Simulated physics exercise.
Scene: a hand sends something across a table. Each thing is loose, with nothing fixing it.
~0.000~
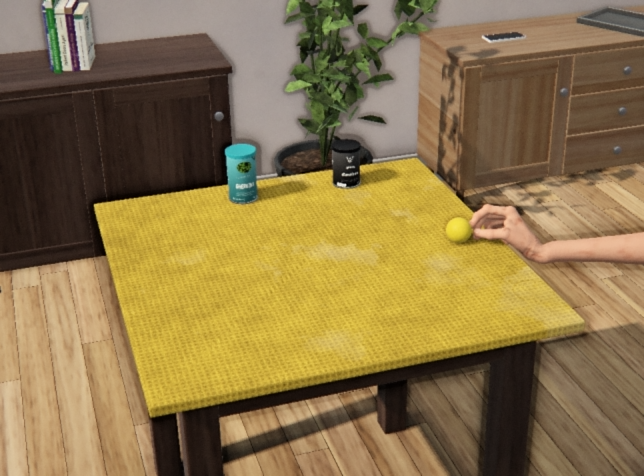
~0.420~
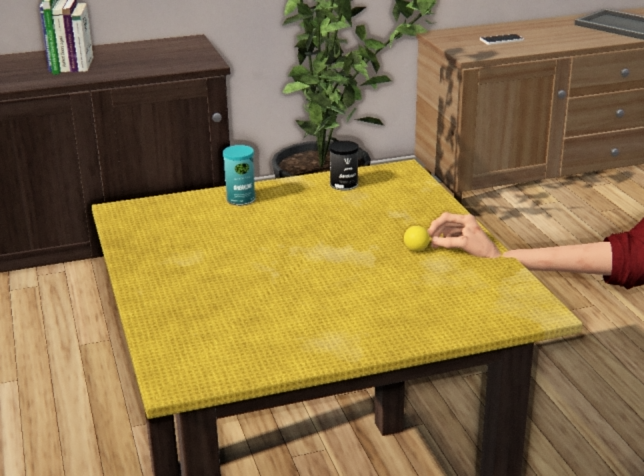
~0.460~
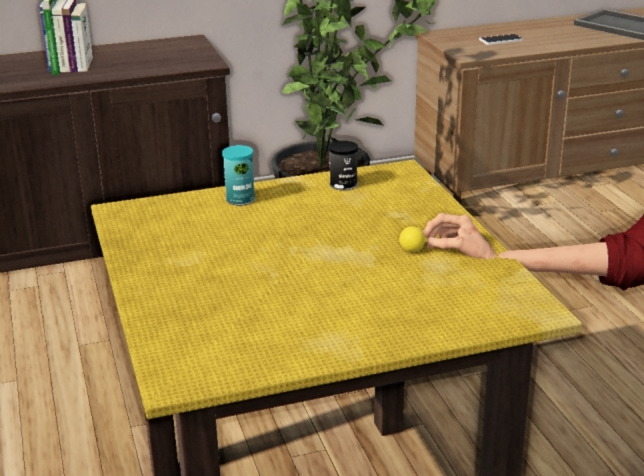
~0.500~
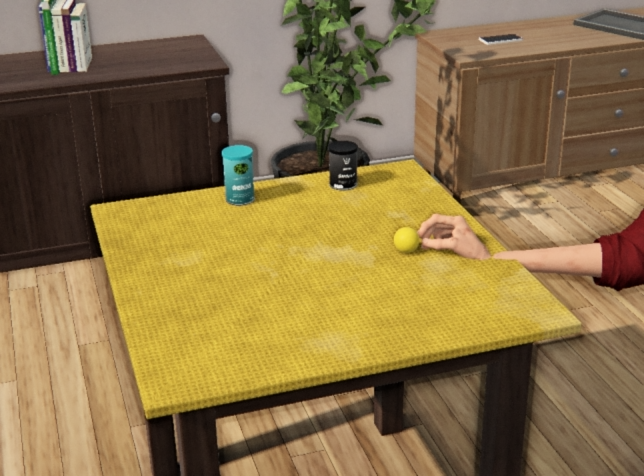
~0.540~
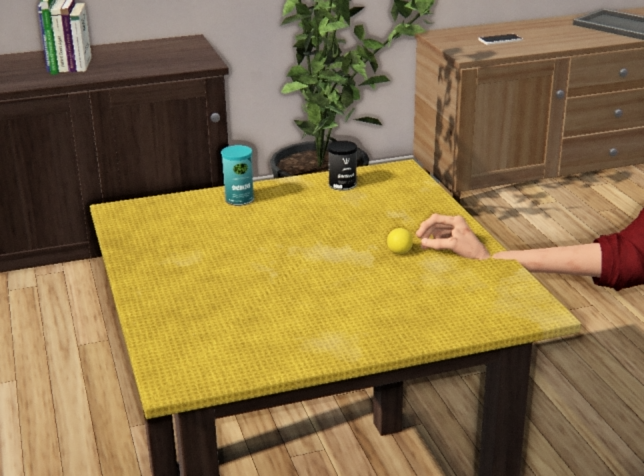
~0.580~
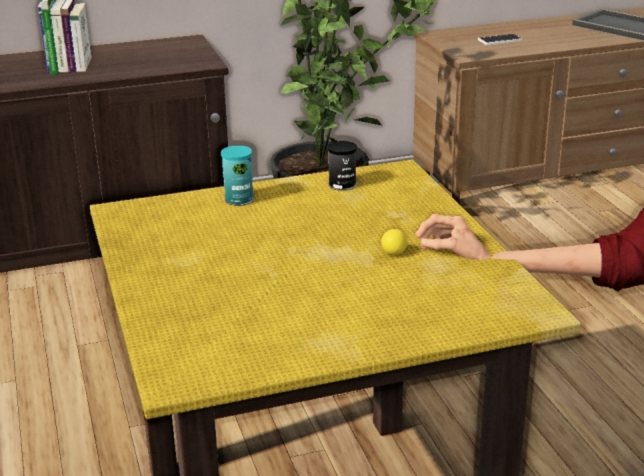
We see a hand push a small yellow lemon leftward across a yellow-topped table, with a teal can and a black container near the back edge, before the lemon separates from the fingers and moves slightly farther left.
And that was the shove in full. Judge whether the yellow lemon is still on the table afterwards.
It is still on the table.
By 0.68 s, yellow lemon moved about its own width near (382, 244).
By 0.78 s, yellow lemon moved about its own width near (373, 246).
By 0.98 s, yellow lemon moved well along near (361, 248).
When it is over (1.5 s), moved from the start, yellow lemon. End places, in pixels of the last picture, yellow lemon near (359, 248).
